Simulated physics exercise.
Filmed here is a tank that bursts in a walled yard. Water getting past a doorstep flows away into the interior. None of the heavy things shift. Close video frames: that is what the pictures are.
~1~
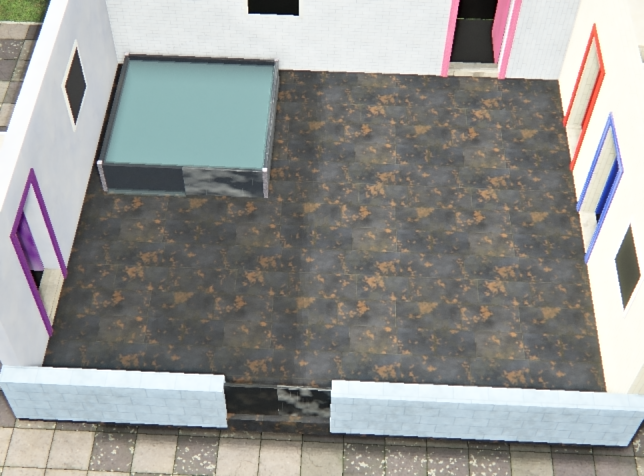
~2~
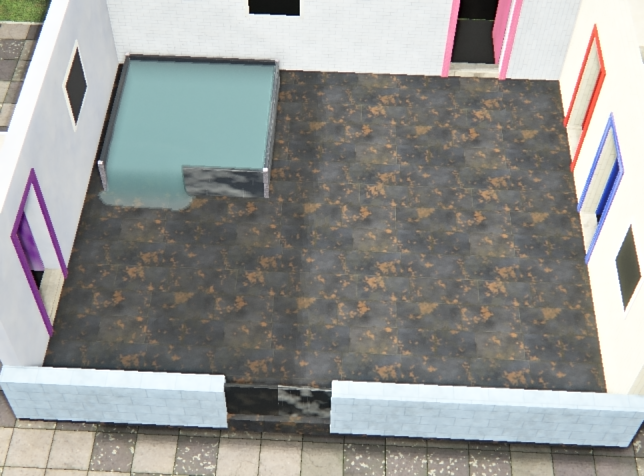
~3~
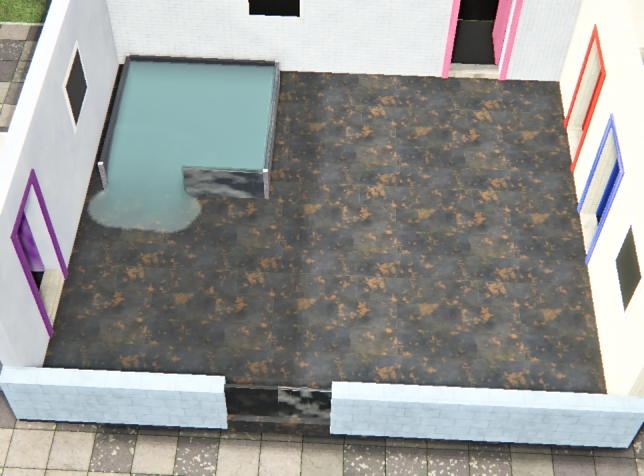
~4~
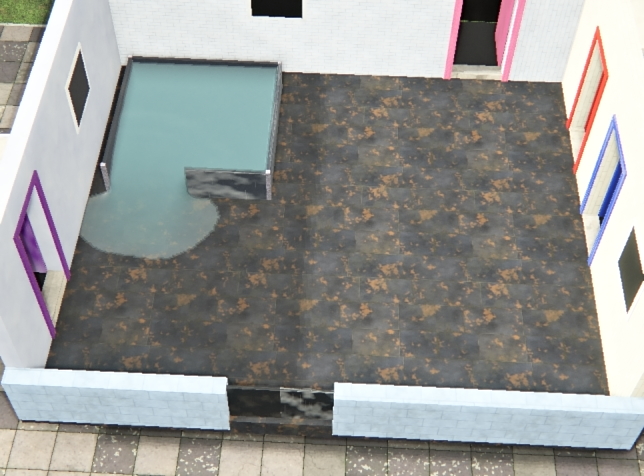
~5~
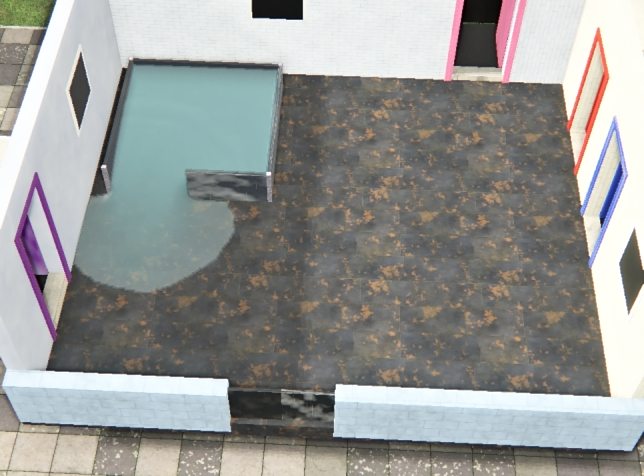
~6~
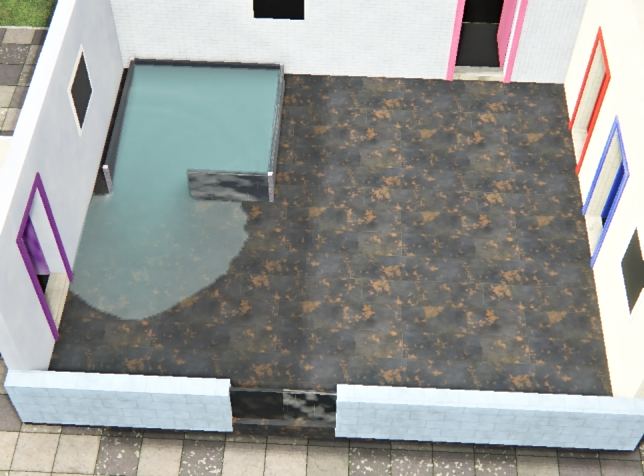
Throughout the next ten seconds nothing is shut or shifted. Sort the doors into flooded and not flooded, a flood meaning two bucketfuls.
Sorted: Pink door - not flooded; red door - not flooded; purple door - not flooded; blue door - flooded.
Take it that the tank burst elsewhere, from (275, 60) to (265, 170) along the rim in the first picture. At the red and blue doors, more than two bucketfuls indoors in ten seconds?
Going door by door: The red one gets too much, and the blue one gets too much.
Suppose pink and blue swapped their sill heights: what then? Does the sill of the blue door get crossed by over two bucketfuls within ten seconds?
The blue door remains within bounds, I think.
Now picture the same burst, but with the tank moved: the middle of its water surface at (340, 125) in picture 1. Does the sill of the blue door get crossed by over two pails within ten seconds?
Well, in that setup the blue door remains below.
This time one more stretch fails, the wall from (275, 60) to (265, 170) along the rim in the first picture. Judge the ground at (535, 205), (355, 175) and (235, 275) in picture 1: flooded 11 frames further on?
The first spot is soaked, the second soaked and the third spared.
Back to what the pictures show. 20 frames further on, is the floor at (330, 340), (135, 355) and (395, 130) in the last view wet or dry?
In that order the points end up soaked, soaked and high and dry.
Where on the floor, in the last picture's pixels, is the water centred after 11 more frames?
Near pixel (174, 195).
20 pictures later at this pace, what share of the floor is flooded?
I'd say close to 30 per cent.
A moment on, water covers 20 % of the floor; the pink door not reached, the red door not reached, the purple door wet at the sill, nothing in, the blue door not reached.
Next, water covers 20 % of the floor; the pink door not reached, the red door not reached, the purple door wet at the sill, nothing in, the blue door not reached.
Then, water covers 30 % of the floor; the pink door not reached, the red door not reached, the purple door wet at the sill, nothing in, the blue door not reached.
Later, water covers 65 % of the floor; the pink door not reached, the red door not reached, the purple door wet at the sill, nothing in, the blue door under two buckets in.
In the end, water covers 90 % of the floor; the pink door wet at the sill, nothing in, the red door wet at the sill, nothing in, the purple door wet at the sill, nothing in, the blue door over two buckets in.
